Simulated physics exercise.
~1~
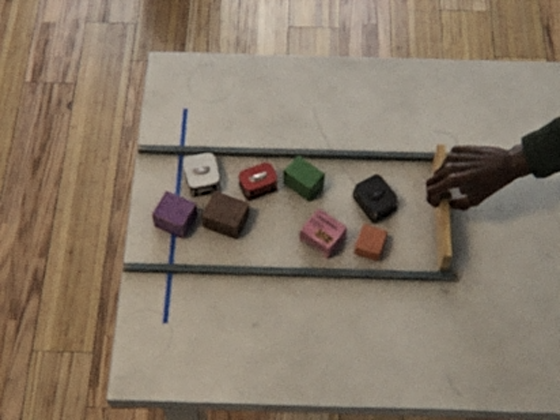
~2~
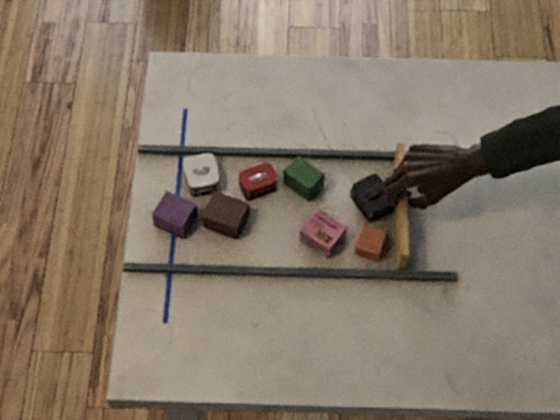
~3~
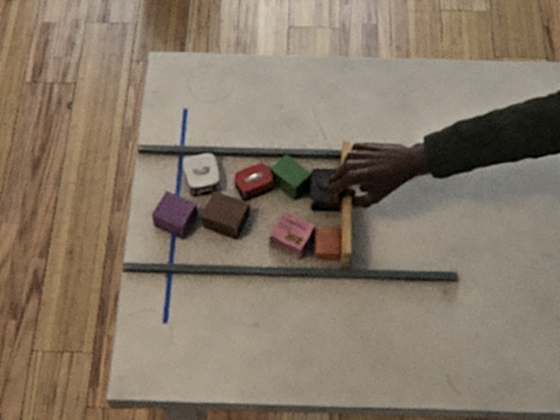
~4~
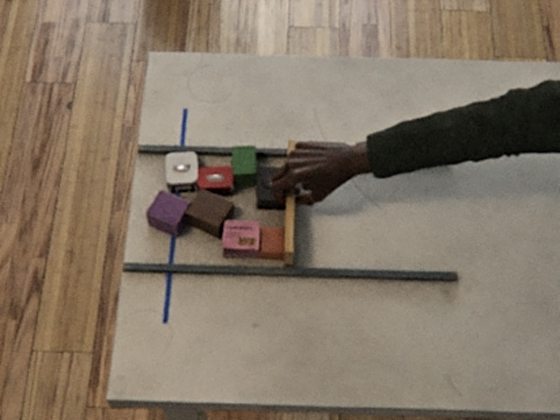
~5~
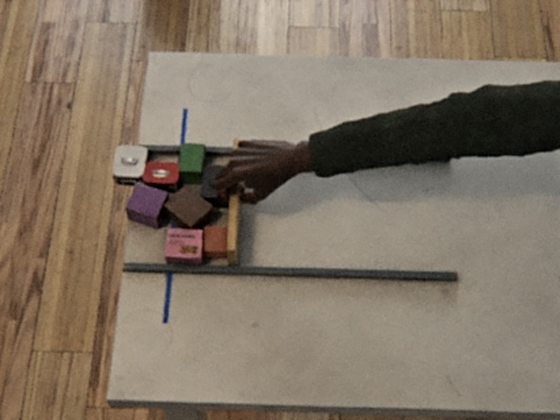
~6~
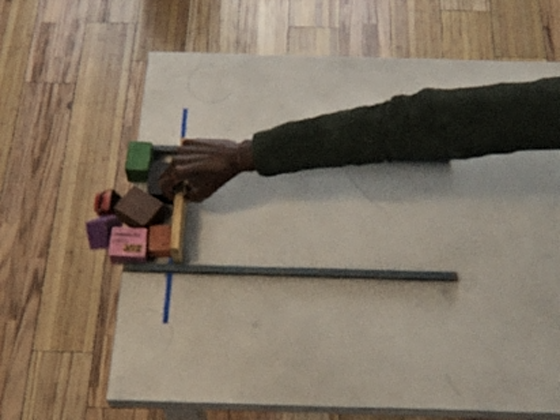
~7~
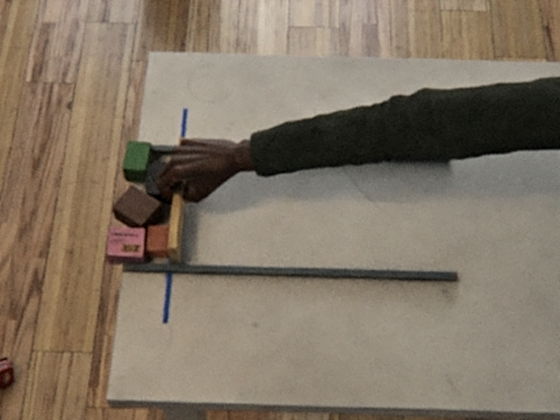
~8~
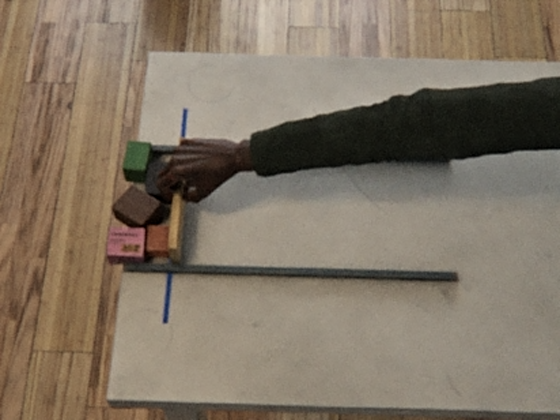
On a pale tabletop above a wooden floor, seen from overhead, eight small blocks and cases lie between two dark rails, with a blue tape line crossing near the left edge. White, purple, brown, red, green, pink, black and orange pieces sit to the left of an upright wooden board. A hand slides the board left, gathering the black and orange pieces, then the rest, into a tight cluster. The white case, then the red case and purple block, go over the left edge. The board stops at the tape, leaving five pieces perched at the edge, the hand still there.
